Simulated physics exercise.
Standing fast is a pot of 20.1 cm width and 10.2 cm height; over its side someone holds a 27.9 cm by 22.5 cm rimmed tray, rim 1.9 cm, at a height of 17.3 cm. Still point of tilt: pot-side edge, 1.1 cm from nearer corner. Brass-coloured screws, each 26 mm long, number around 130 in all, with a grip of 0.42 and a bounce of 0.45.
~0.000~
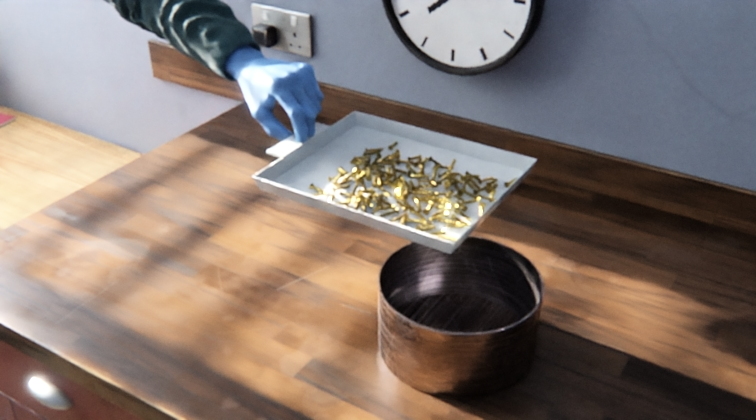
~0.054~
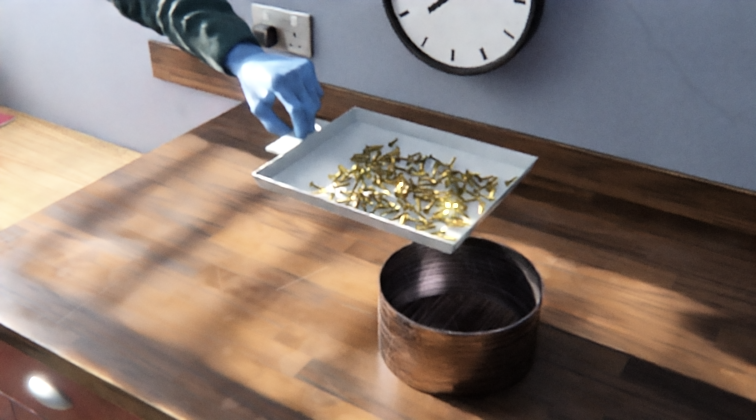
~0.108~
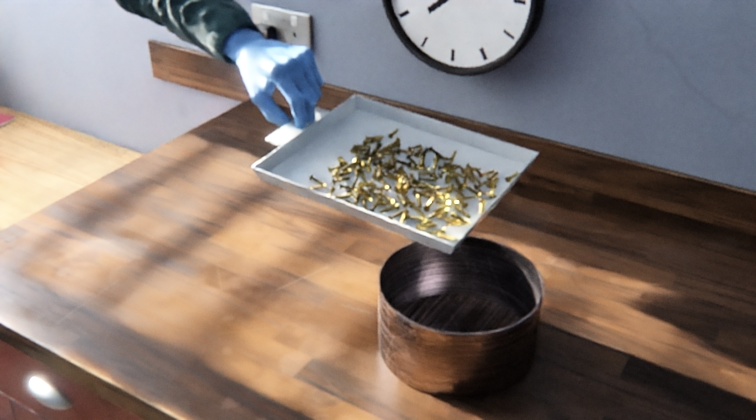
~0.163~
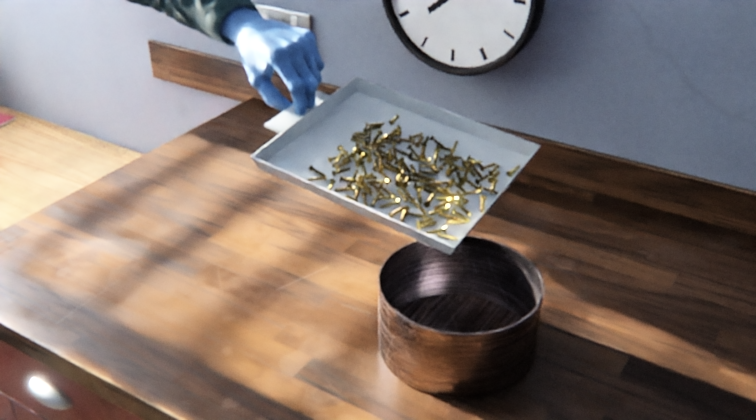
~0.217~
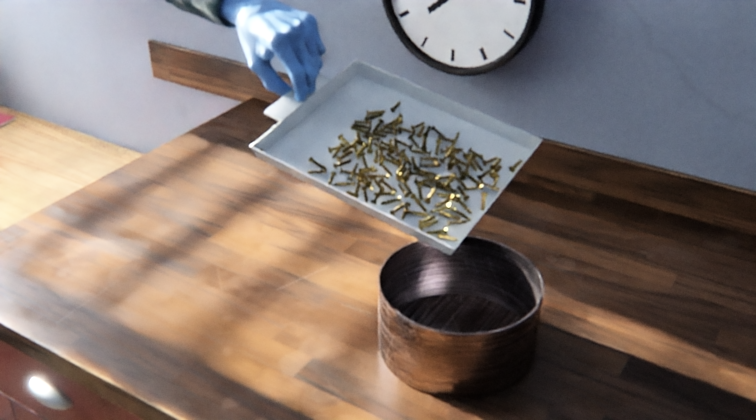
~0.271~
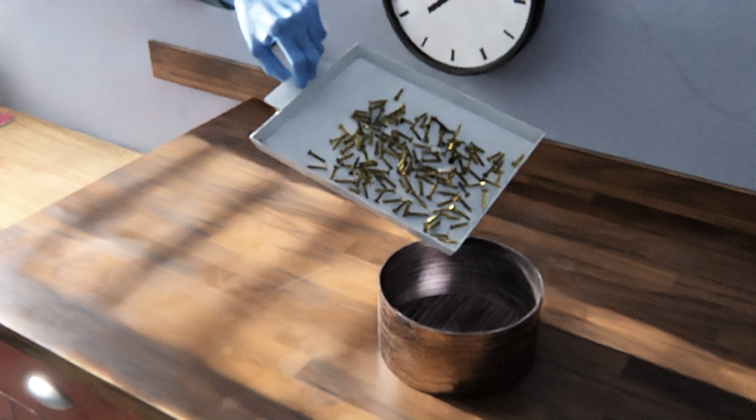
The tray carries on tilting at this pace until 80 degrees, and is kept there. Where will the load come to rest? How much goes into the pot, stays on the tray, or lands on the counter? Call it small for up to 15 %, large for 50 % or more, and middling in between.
Pot - large, tray - small, counter - middling.
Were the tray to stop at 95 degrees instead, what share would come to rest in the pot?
75 %.
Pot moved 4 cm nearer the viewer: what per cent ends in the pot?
Expect something close to 100 per cent.
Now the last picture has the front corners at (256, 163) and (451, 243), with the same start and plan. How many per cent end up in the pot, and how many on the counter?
Final per cent - pot 60, counter 40.
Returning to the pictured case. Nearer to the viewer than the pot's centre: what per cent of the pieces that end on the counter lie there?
100 %.
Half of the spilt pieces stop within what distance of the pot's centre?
Roughly 18 cm from the centre.
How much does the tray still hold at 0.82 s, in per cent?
Value: About 85%.
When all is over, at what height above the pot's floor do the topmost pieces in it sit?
I'd put it at close to 2.5 centimetres.
After 0.60 s, tilt 49 degrees; the tray holds 100 %, the pot 0 %.
After 0.82 s, tilt 68 degrees; the tray holds 85 %, the pot 0 %.
After 1.16 s, tilt 80 degrees; the tray holds 5 %, the pot 60 %.
In the end, at 2.2 s, pot 70 %, tray 0 %, counter 30 %.
